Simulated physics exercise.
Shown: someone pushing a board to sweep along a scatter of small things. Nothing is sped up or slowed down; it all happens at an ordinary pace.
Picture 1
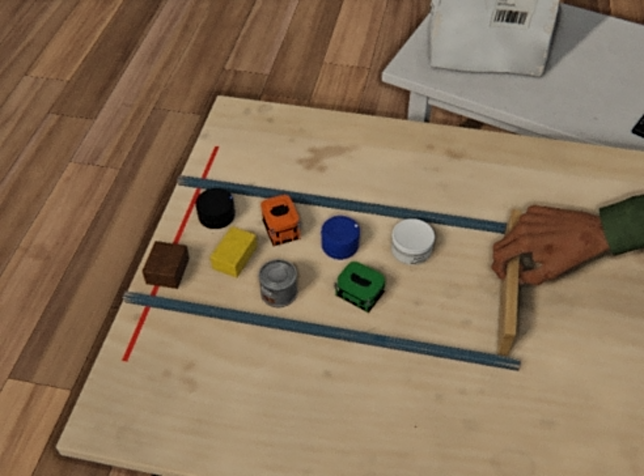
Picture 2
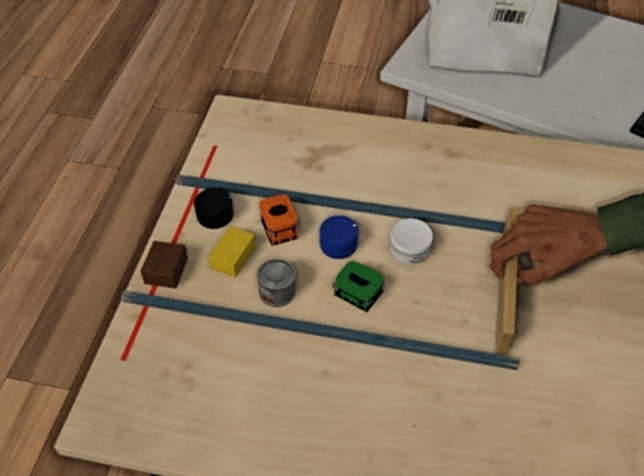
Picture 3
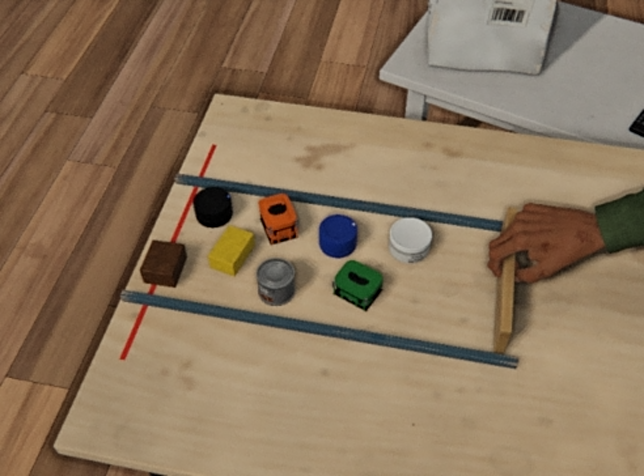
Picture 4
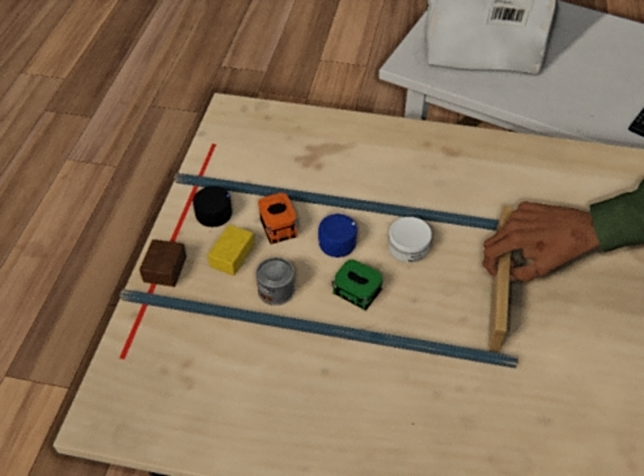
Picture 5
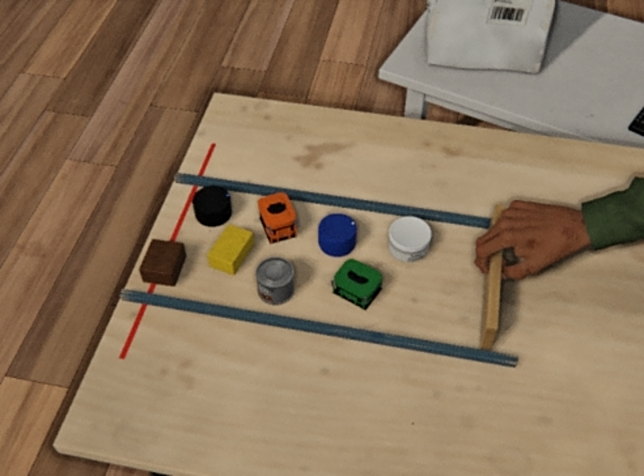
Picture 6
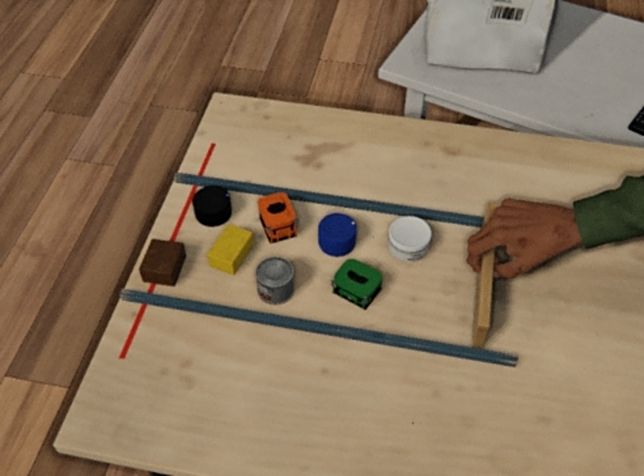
Hand sliding a wooden board slowly left between two blue rails, toward scattered blocks, lids and a tin lying still.
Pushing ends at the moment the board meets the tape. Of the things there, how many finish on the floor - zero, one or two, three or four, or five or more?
Five or more finish on the floor.
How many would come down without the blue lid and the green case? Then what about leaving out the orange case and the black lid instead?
It would be 3 and 3.
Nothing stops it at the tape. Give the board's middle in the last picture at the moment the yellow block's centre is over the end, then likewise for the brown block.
The middle is at (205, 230) when it's the yellow block, and at (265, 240) when it's the brown block.
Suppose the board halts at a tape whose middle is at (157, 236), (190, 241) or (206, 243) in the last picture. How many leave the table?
In order, the counts are 8, 5 and 2.
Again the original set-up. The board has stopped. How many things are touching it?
That comes to 3.
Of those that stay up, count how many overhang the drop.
In total, 3 of them.
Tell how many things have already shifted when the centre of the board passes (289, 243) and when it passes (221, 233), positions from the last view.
At the first place 8, at the second 8.
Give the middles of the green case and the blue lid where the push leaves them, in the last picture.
Green case at about (141, 256), blue lid at about (154, 228).
Soon after, none off yet; brown block at rest near (163, 262); black lid at rest near (212, 206); yellow block at rest near (231, 249).
After that, none off yet; brown block at rest near (163, 262); black lid displaced a little near (203, 202); yellow block displaced a little near (207, 255).
And then, one off so far; brown block on its way down near (162, 429); black lid tilting well over near (148, 194); yellow block displaced well along near (157, 242).
In the end, the number that fall off is five or more; gone, grey tin, orange case, yellow block, black lid and brown block.
